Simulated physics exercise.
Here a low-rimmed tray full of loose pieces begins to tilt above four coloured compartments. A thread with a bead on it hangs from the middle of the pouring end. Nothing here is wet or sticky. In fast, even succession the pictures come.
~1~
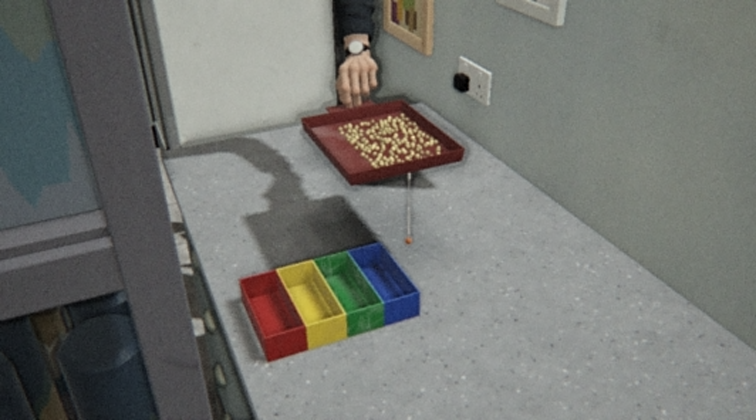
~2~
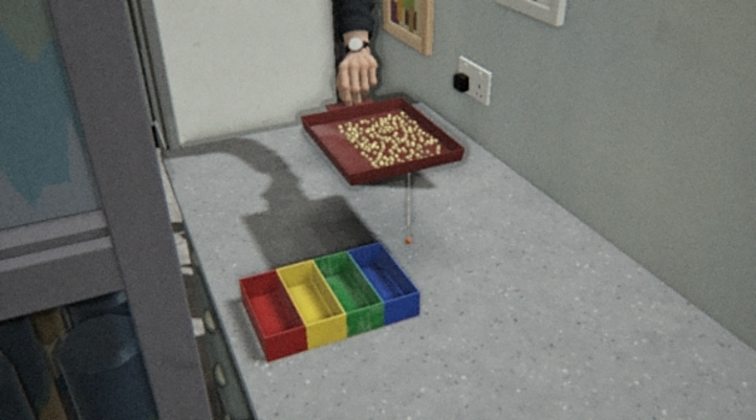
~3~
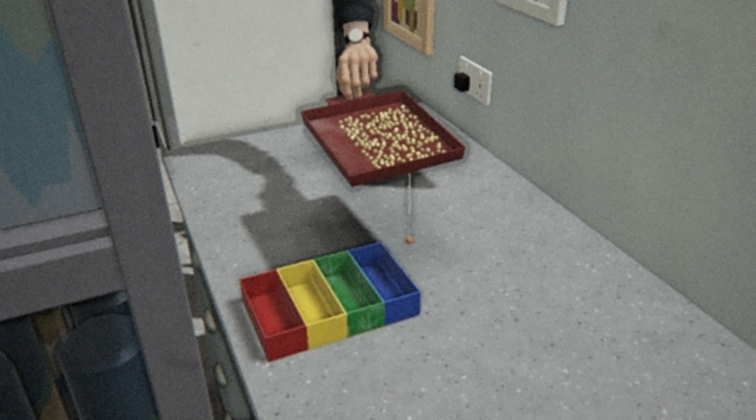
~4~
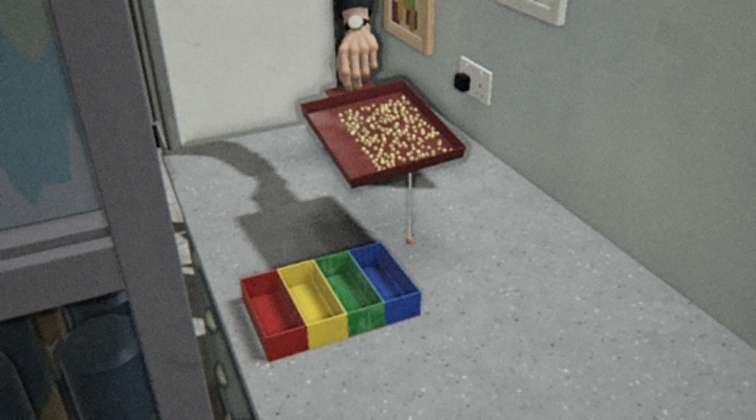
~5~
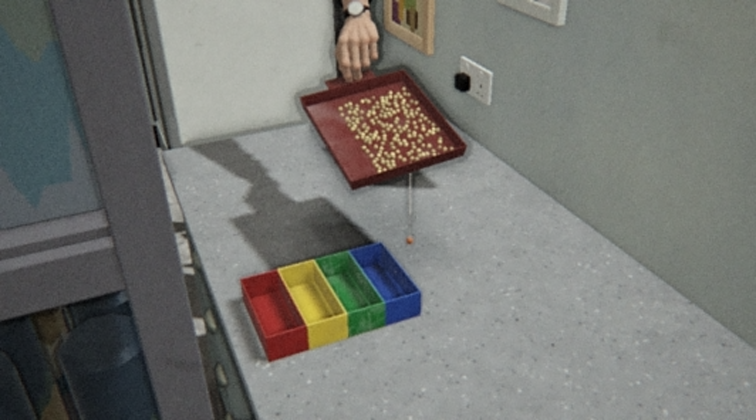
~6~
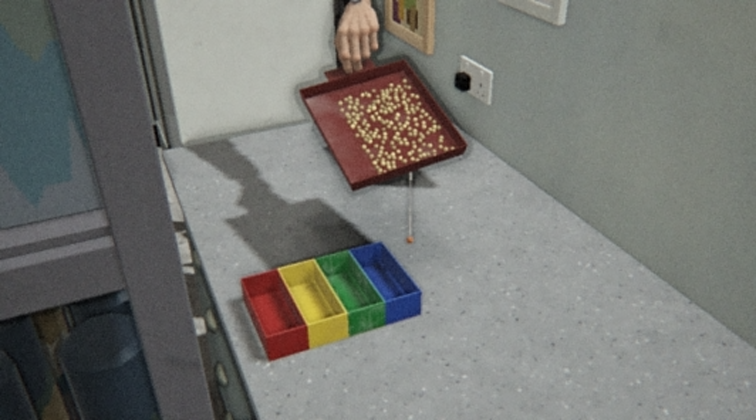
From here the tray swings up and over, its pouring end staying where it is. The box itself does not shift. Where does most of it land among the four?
Most of it lands in the blue cell.
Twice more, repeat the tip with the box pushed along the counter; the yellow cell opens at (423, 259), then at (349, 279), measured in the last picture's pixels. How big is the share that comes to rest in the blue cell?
First placement: Some 0 %; second placement: Some 10 %.
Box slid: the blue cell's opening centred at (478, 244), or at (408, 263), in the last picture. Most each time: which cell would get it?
That red cell first, that green cell second.
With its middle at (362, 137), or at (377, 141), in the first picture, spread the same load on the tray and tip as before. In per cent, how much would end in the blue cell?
Respectively 60 and 60 in a hundred.
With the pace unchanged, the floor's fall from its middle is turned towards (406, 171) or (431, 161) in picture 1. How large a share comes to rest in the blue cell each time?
Lab note: Try one about 20 %, try two about 0 %.
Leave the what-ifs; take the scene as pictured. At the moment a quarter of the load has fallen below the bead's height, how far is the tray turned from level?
It is at around 115 degrees.
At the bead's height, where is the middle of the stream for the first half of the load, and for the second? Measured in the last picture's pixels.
Earlier half at (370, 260), later half at (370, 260).
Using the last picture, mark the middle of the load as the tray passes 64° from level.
Roughly (382, 174).
Shortly afterwards, tray tipped steeply; all but a few on the tray; only a few in the green cell; only a few falling or outside the box.
Next, tray tipped past a quarter turn; the bulk on the tray; a little in the green cell; a little in the blue cell; only a few in the yellow cell; a little falling or outside the box.
Some moments later, tray tipped past a quarter turn; near two thirds in the blue cell; near a quarter in the green cell; only a few in the yellow cell; a little falling or outside the box.
In the end, tray tipped past a quarter turn; near two thirds in the blue cell; near a quarter in the green cell; only a few in the yellow cell; none at all in the red cell; a little outside the box.
